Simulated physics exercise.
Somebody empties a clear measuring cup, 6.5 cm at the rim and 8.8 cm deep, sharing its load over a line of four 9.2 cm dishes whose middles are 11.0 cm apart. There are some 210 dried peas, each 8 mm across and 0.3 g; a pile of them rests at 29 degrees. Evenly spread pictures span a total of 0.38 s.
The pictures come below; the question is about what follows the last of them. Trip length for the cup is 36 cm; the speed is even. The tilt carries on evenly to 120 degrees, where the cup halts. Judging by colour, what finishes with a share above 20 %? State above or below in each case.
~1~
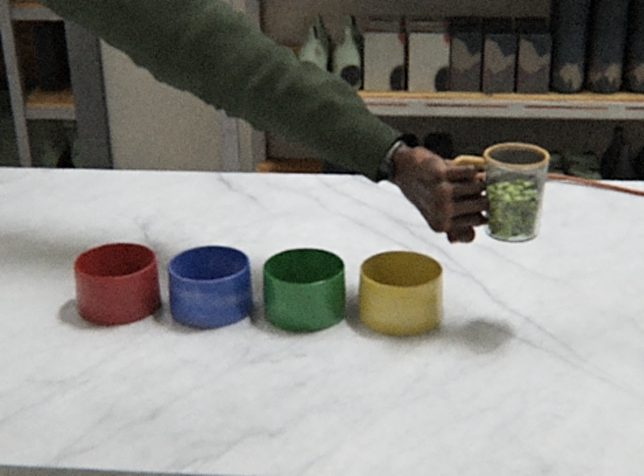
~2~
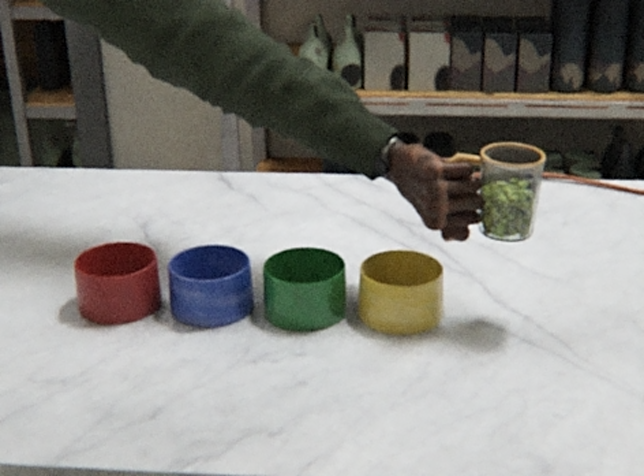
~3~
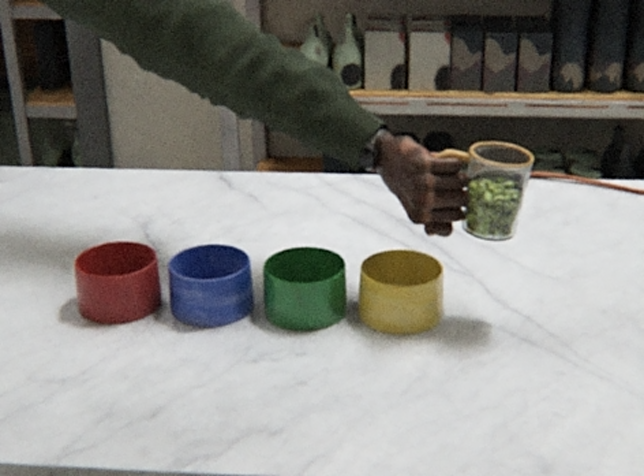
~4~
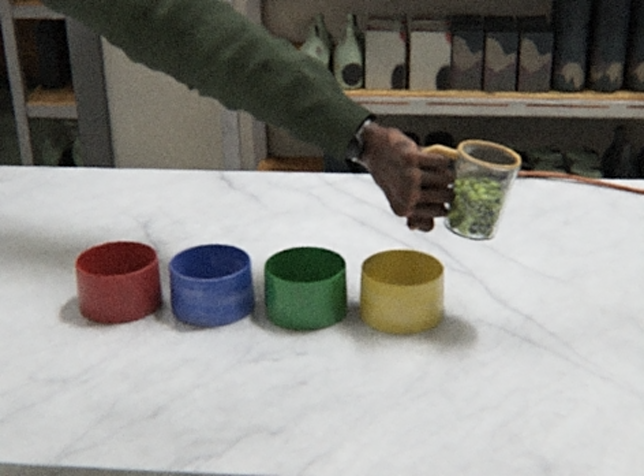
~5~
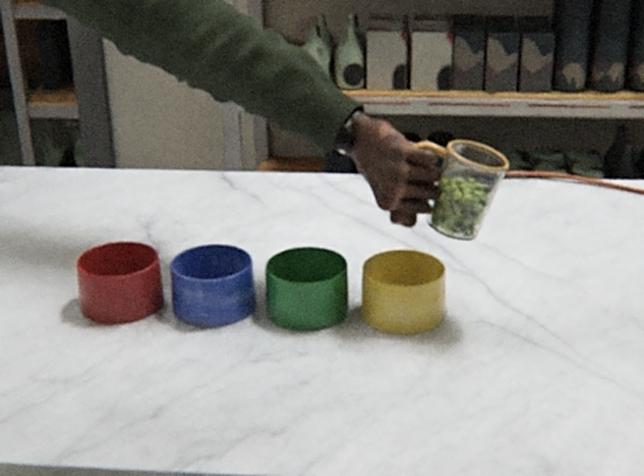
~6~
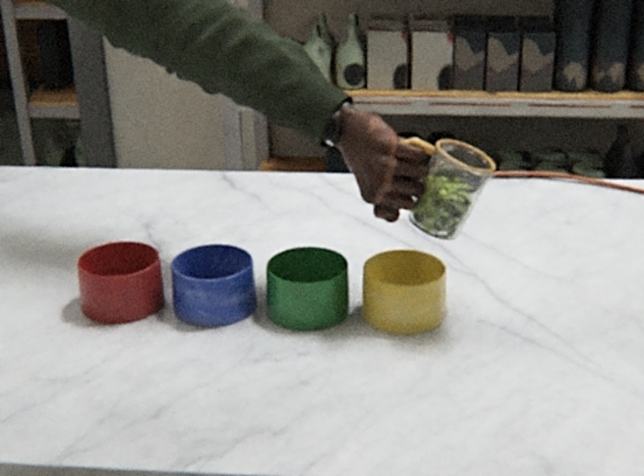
In order: Red: The count there will be a fifth or smaller, blue: The count there will be bigger than a fifth, green: The count there will be a fifth or smaller, yellow: The count there will be a fifth or smaller, counter: The count there will be bigger than a fifth.
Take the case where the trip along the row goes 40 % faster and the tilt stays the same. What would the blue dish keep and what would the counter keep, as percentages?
Shares: Blue 60, counter 40.
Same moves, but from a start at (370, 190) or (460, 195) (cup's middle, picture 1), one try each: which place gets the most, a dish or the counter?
Red, then blue.
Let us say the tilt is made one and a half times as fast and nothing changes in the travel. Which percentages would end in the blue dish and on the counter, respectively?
It would be blue 0 and counter 10.
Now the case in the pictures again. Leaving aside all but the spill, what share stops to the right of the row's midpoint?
50 %.
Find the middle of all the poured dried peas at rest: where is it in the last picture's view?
Est. centre at rest: (233, 300) px.
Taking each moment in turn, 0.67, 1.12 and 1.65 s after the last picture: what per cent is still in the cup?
Approx. 100 / 95 / 10 percent.
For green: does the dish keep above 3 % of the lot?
With green the answer is affirmative.
Then, 0.67 s after the last picture, tilt 68 degrees; cup holds 100 %.
Then, 1.12 s after the last picture, tilt 98 degrees; cup holds 95 %.
Then, 1.65 s after the last picture, tilt 120 degrees; cup holds 10 %, blue 60 %, green 10 %.
In the end, red 0 %, blue 60 %, green 10 %, yellow 0 %, counter 25 %.
